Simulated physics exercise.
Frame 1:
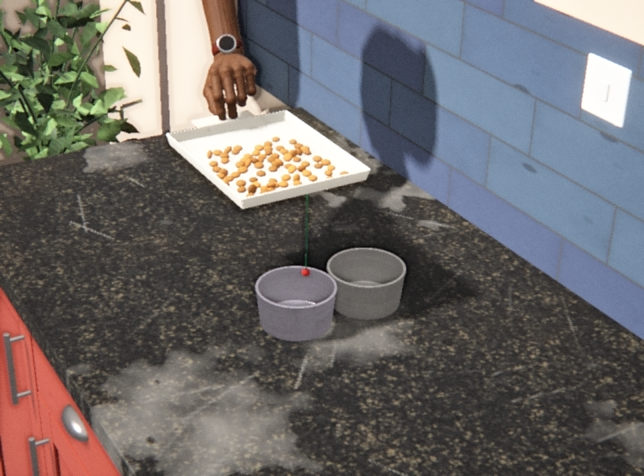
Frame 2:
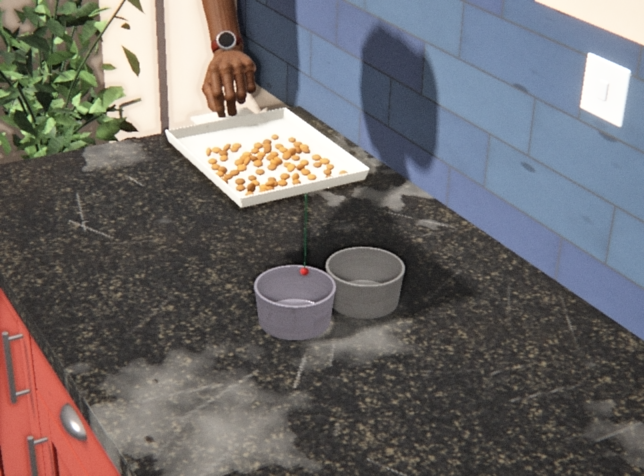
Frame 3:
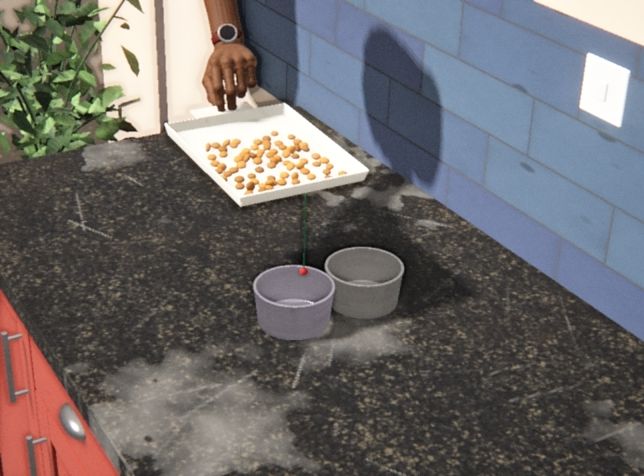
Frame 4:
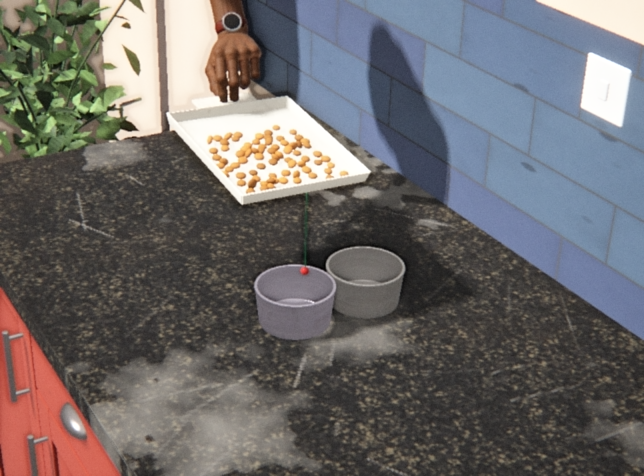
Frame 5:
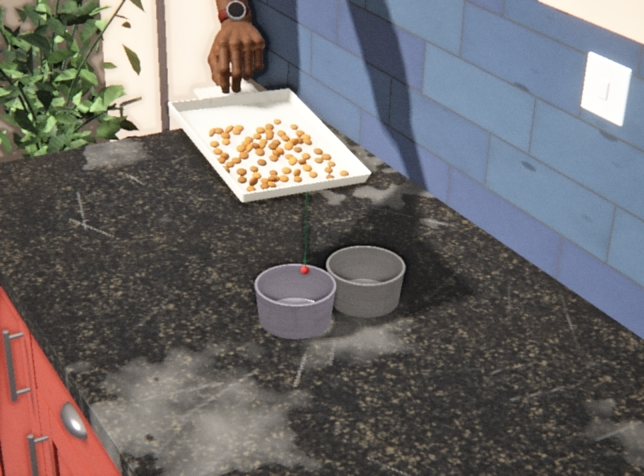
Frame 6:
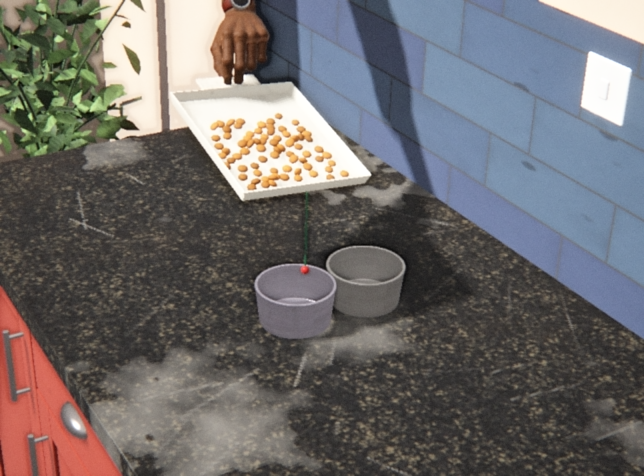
The footage shows a hand holding a white tray of small brown kibble pieces above two empty dishes on a dark countertop, then gradually raising the tray's far end so it slopes slightly toward the dishes.
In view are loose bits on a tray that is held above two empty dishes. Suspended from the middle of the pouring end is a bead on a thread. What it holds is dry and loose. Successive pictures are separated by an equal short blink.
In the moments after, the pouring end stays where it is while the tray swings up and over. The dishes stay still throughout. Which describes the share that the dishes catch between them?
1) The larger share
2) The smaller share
(1) The larger share.
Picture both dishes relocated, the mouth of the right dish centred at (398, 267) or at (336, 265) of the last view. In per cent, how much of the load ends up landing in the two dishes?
About 90 per cent first, then about 60 per cent.
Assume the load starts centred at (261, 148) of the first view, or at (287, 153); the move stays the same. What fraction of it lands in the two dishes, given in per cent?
First some 80, then 70 per cent.
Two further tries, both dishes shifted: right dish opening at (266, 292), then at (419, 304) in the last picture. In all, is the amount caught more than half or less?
In the first position a minority, in the second a minority.
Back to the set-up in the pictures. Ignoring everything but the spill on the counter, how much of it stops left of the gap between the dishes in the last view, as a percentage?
That's roughly 10 per cent of the pieces.
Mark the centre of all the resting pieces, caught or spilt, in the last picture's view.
It settles centred around (367, 299).
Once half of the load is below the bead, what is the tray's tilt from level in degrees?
Near 100 degrees.
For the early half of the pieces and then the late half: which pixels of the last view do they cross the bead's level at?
(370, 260) for the early half, (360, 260) for the late half.
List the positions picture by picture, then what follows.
The first frame shows corners of the pouring end (243, 197) and (366, 169), level; middle of the load (275, 165), bits of cat kibble; left dish (316, 319); right dish (386, 298); bead on its thread (306, 272).
The second frame shows corners of the pouring end (242, 196) and (365, 168), level; middle of the load (274, 163).
The third frame shows corners of the pouring end (242, 195) and (365, 170), tipped barely, lowest at the right corner; middle of the load (274, 161).
The fourth frame shows corners of the pouring end (243, 193) and (366, 171), tipped a little, lowest at the right corner; middle of the load (275, 158).
The fifth frame shows corners of the pouring end (244, 192) and (367, 172), tipped a little, lowest at the right corner; middle of the load (276, 154).
The sixth frame shows corners of the pouring end (245, 190) and (367, 173), tipped a little, lowest at the right corner; middle of the load (277, 151); left dish (315, 317); right dish (386, 296).
Just after the last frame, tray tipped steeply; every one on the tray.
A moment on, tray tipped right over; about a tenth on the tray; just a few in the left dish; roughly half in the right dish; about a tenth outside both; roughly a quarter in the air.
Further on, tray tipped past a quarter turn; about a tenth in the left dish; the larger part in the right dish; roughly a quarter outside both.
When it is over, tray tipped past a quarter turn; about a tenth in the left dish; the larger part in the right dish; roughly a quarter outside both.
